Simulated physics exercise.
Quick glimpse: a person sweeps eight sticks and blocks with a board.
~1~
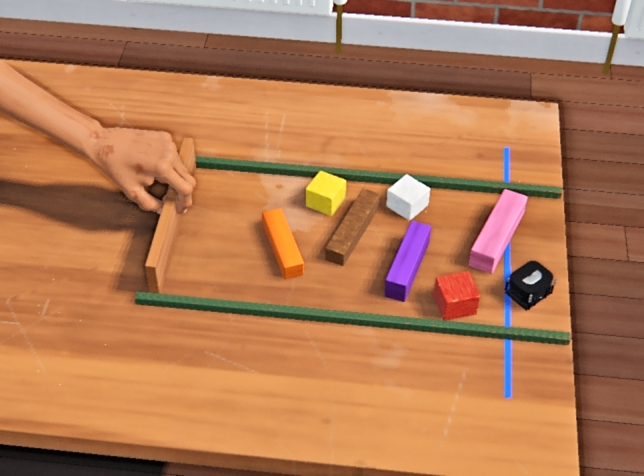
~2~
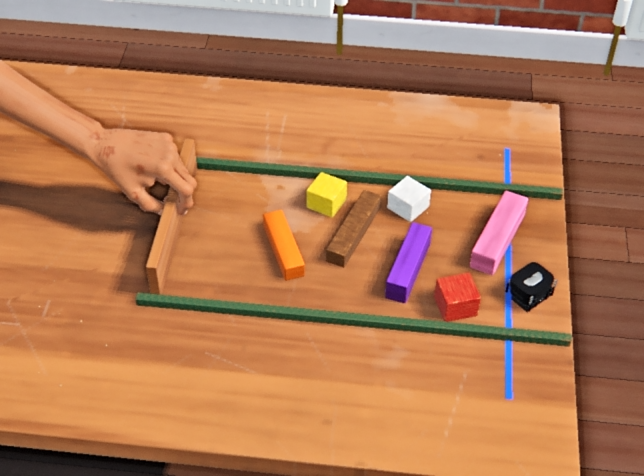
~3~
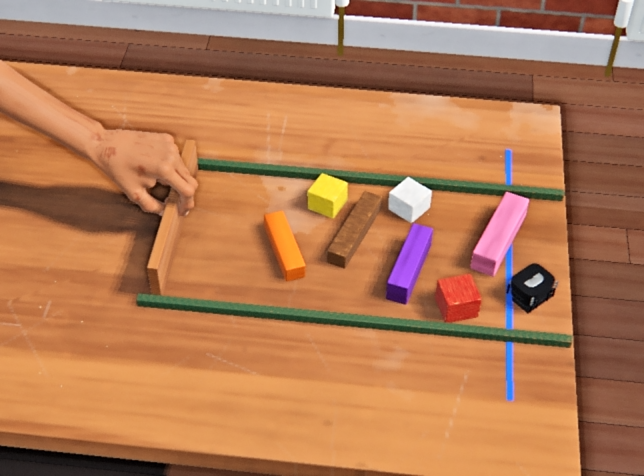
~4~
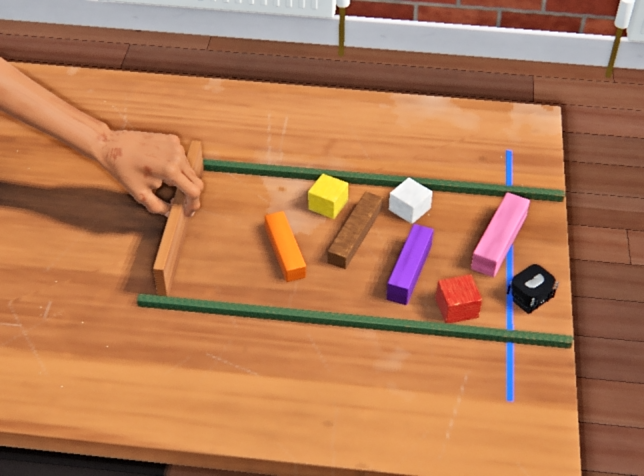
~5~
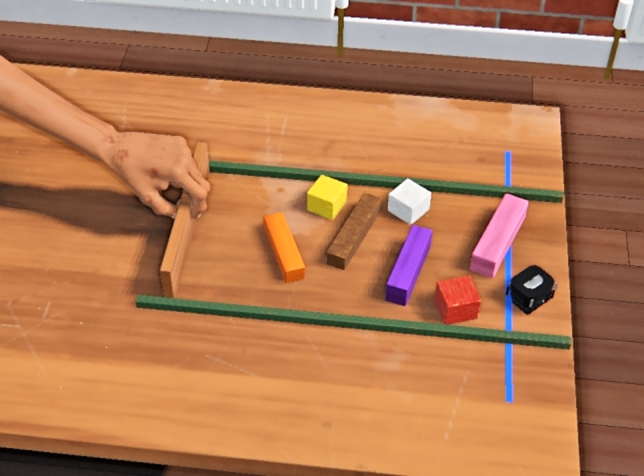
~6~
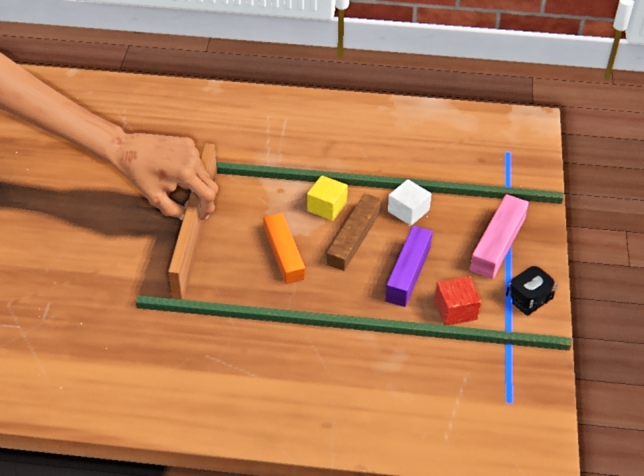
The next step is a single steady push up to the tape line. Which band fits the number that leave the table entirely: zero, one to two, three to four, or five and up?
Count: Three or four.
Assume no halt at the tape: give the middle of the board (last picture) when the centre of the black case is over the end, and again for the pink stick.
I'd put it close to (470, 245), and close to (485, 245) for the other one.
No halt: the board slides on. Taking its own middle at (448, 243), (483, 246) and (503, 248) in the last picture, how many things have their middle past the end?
Respectively, 0, 1 and 3.
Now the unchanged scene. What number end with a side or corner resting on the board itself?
2 of them.
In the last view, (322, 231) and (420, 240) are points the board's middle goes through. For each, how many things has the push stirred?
3 by the first point, 7 by the second.
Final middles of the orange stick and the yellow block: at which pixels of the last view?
The first near (519, 272), the second near (524, 212).
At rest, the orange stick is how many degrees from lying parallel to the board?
Roughly 0 degrees.
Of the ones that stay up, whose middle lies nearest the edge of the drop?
It's the purple stick that is foremost.
Early on, none off yet; black case at rest near (531, 290); pink stick at rest near (500, 236); red block at rest near (457, 301).
A while later, none off yet; black case travelled about its own width near (563, 292); pink stick travelled a little near (542, 241); red block travelled well along near (539, 316).
Finally, the number that fall off is three or four; lost, red block, pink stick and black case.
